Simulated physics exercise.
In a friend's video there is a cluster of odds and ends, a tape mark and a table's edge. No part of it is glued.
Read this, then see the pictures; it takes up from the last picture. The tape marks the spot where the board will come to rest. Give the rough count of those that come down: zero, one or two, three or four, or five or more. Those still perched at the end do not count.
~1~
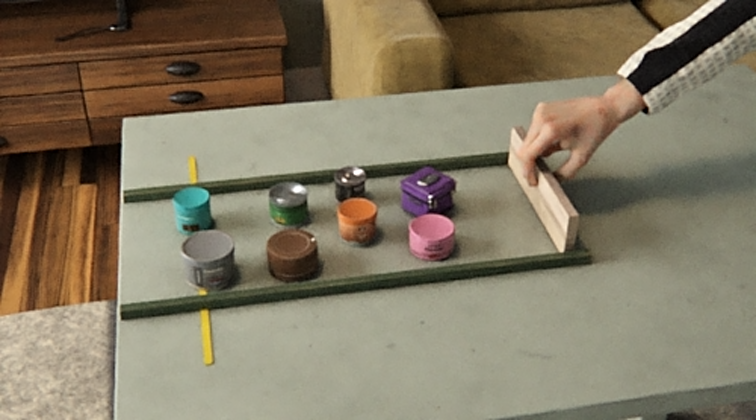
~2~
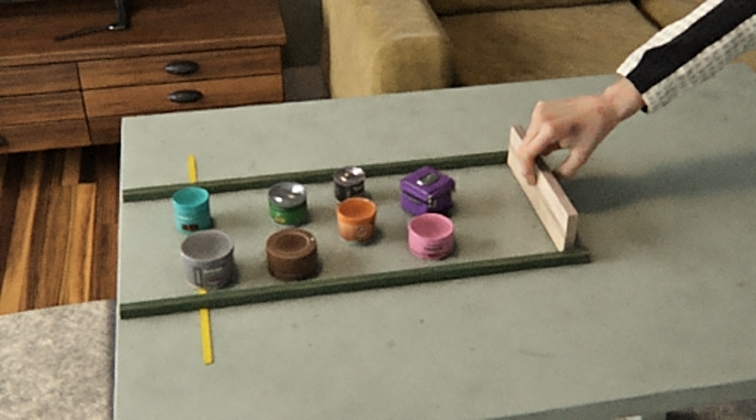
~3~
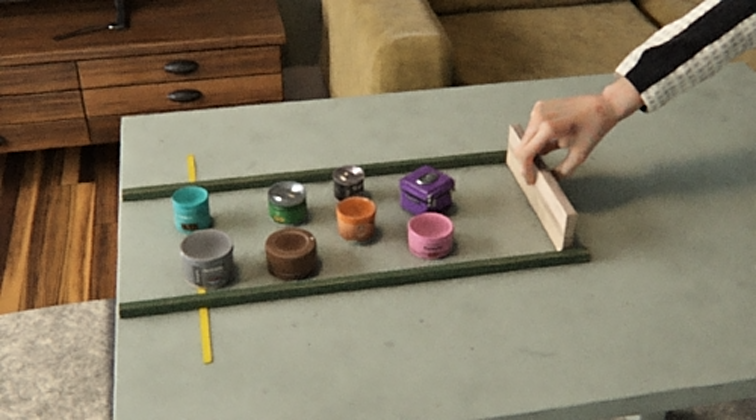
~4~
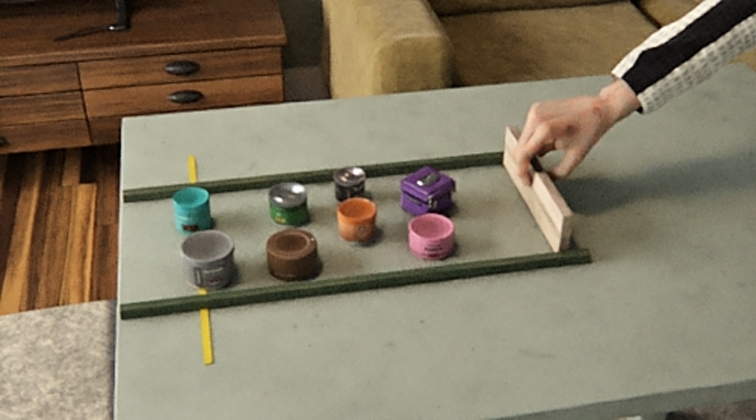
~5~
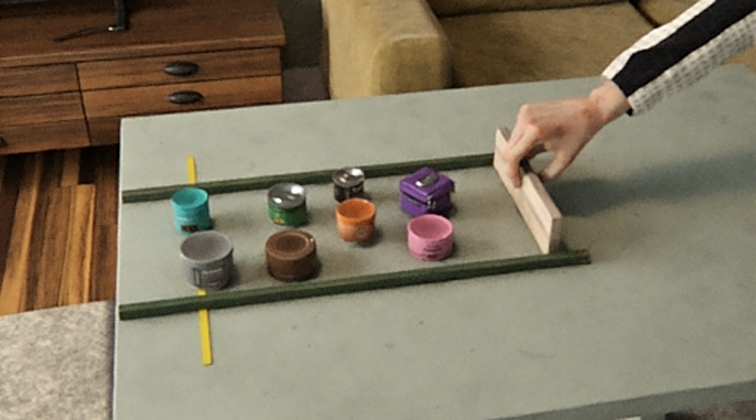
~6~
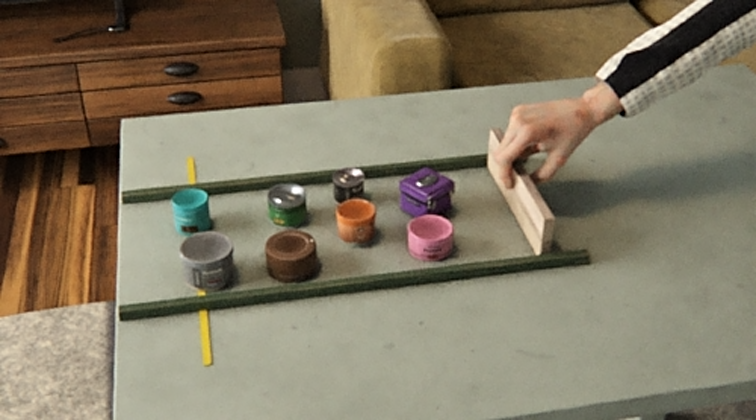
After that push only one or two come off the table.
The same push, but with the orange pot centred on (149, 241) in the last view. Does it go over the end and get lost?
Here it holds its spot.
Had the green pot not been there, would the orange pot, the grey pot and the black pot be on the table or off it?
As for the orange pot, it holds; the grey pot drops; and the black pot holds.
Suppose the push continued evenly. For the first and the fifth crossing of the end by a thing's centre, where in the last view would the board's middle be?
About (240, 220), then (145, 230).
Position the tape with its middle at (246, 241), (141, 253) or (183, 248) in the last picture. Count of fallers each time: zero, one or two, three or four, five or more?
So, one after another, I'd give zero; three to four; 3 or 4.
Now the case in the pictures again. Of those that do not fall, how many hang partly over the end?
Counting them gives 2.
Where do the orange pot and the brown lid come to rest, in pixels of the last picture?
Orange pot: About (177, 241); brown lid: About (126, 278).
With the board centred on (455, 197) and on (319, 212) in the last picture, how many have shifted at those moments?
Counting first: 1, next 7.
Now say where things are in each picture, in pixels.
In the first picture, turquoise tub (193, 211); grey pot (209, 261); brown lid (292, 255); board (541, 188); tape (199, 246).
In the second picture, grey pot (209, 260); purple case (427, 194).
In the third picture, brown lid (291, 254); green pot (288, 205).
In the fourth picture, turquoise tub (193, 211); pink tub (431, 237).
In the fifth picture, grey pot (208, 261); orange pot (356, 223).
In the sixth picture, turquoise tub (192, 213); grey pot (208, 262); brown lid (291, 256); board (518, 190); tape (198, 246).
Early on, none off yet; turquoise tub at rest near (192, 213); grey pot at rest near (208, 262); brown lid at rest near (291, 256).
A while later, none off yet; turquoise tub at rest near (192, 213); grey pot at rest near (208, 262); brown lid moving near (278, 257).
Further along, none off yet; turquoise tub travelled about its own width near (152, 216); grey pot travelled about its own width near (136, 269); brown lid travelled well along near (189, 269).
Finally, the number that fall off is one or two; lost, grey pot and turquoise tub.
